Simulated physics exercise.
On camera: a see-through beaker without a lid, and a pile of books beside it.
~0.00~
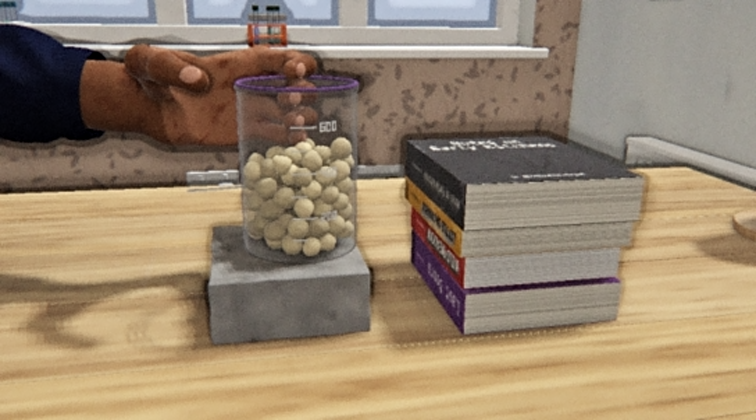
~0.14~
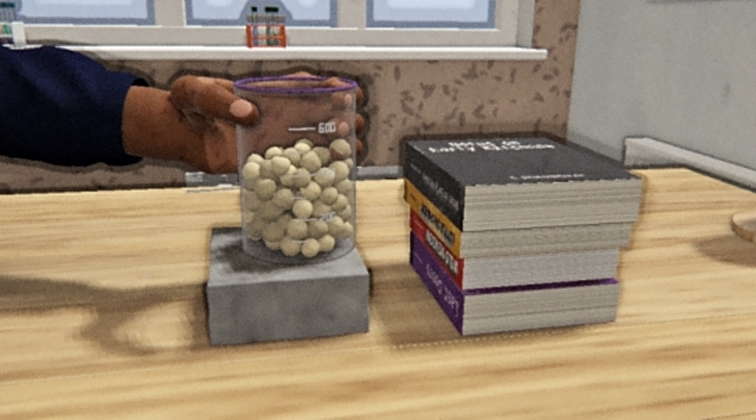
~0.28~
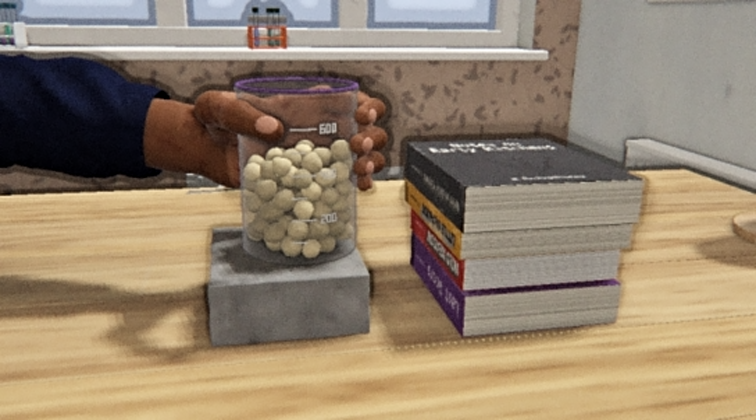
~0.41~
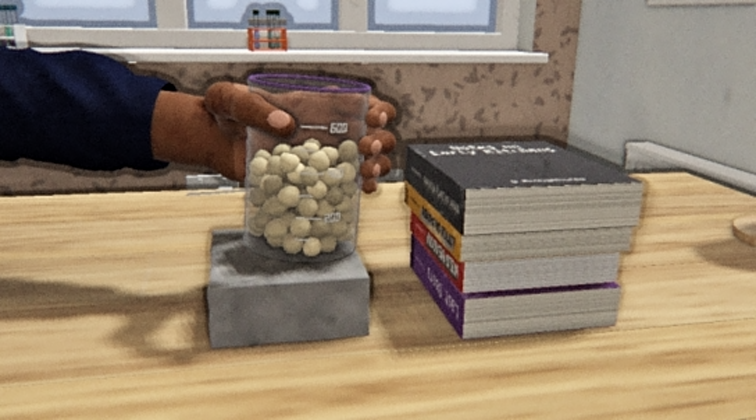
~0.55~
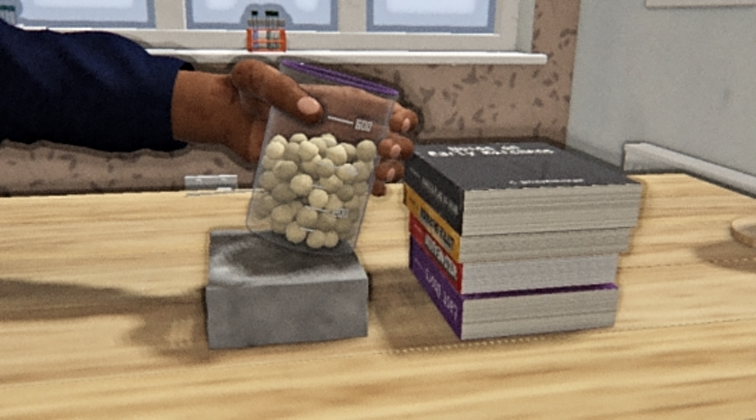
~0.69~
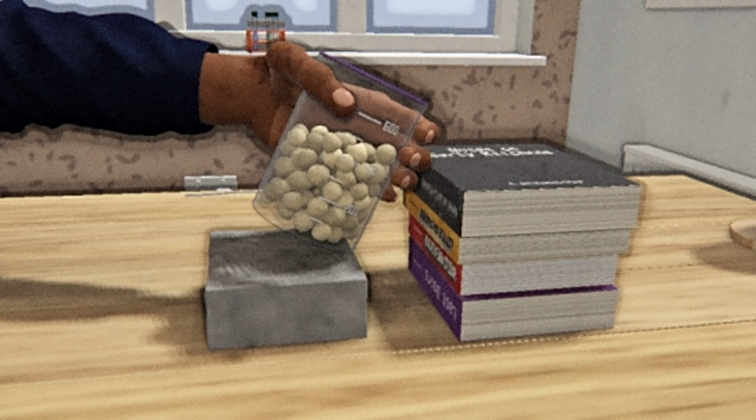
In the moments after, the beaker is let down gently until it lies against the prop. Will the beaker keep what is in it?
Once it rests there, the filling stays inside.
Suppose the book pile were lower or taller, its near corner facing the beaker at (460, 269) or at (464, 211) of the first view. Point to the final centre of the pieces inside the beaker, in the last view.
Around (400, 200) in the first try, (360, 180) in the second.
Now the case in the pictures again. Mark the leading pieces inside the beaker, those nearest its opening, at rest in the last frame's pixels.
Roughly at (408, 164).
Around 0.85 s, the beaker leans 37°; everything is still inside.
Around 1.01 s, the beaker rests on the book pile at 42°; everything is still inside.
Finally (1.5 s), the beaker rests on the book pile at 42°; everything is still inside.
